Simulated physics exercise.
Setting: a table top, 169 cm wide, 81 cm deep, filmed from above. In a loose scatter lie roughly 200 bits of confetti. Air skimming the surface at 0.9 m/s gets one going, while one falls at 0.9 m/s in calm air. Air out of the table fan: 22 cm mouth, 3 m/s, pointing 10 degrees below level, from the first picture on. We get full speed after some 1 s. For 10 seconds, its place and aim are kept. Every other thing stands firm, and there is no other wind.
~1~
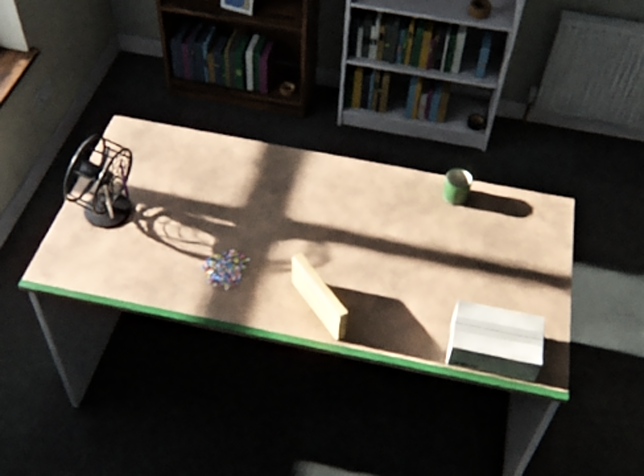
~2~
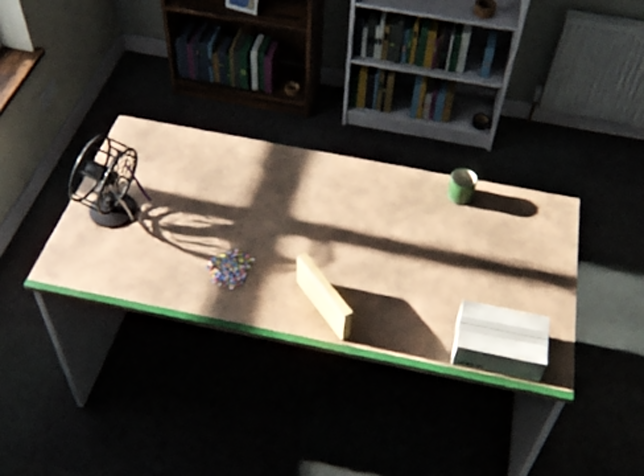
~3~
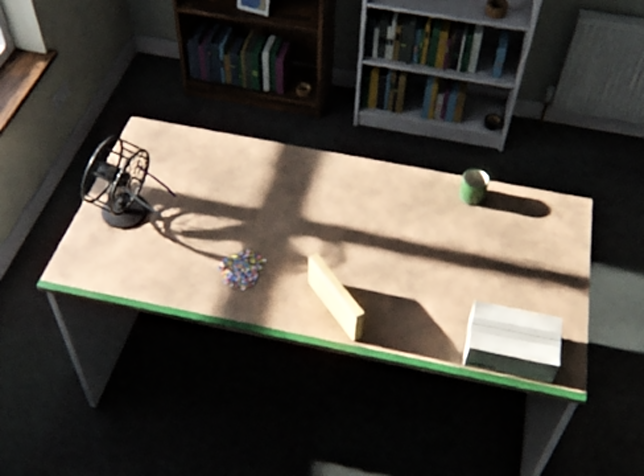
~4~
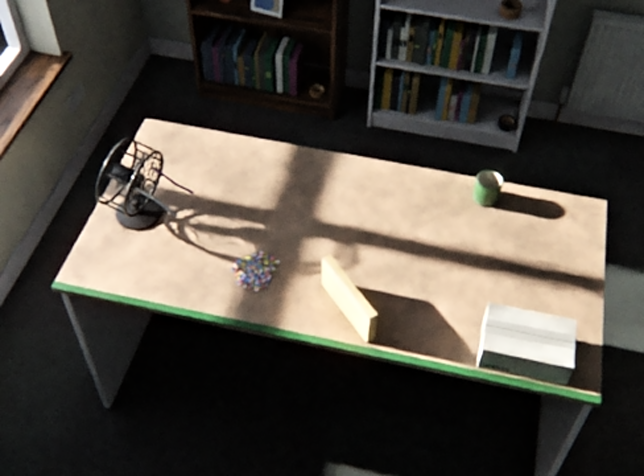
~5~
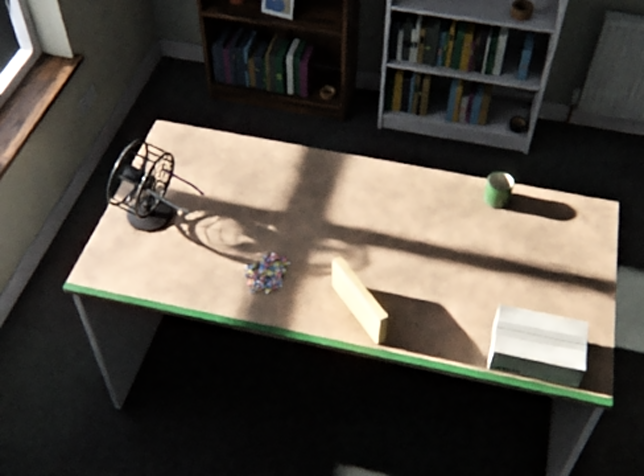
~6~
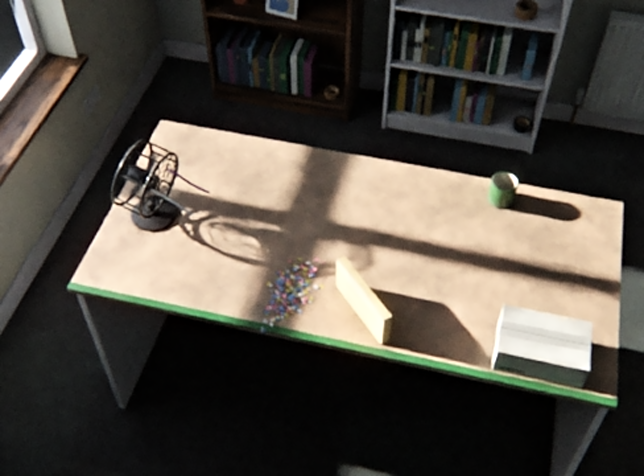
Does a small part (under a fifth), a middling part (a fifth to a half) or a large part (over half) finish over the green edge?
A large part.
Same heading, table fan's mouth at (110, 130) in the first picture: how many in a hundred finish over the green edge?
In that case roughly 90 percent.
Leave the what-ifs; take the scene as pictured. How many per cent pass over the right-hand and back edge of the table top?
10 % right-hand, 0 % back.
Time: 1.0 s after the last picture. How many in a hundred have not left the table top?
Some 2 per cent.
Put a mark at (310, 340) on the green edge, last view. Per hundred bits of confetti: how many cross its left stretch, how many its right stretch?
Roughly 30 % cross the left stretch, and around 60 % the right stretch.
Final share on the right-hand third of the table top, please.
Roughly 0 %.
Then, 1.0 s after the last picture, 92 % are over the green edge; 94 % have settled or left.
Then, 2.2 s after the last picture, 92 % are over the green edge; 100 % have settled or left.
Then, 4.6 s after the last picture, 92 % are over the green edge; 100 % have settled or left.
Then, 9.1 s after the last picture, at the end, 92 % are over the green edge.
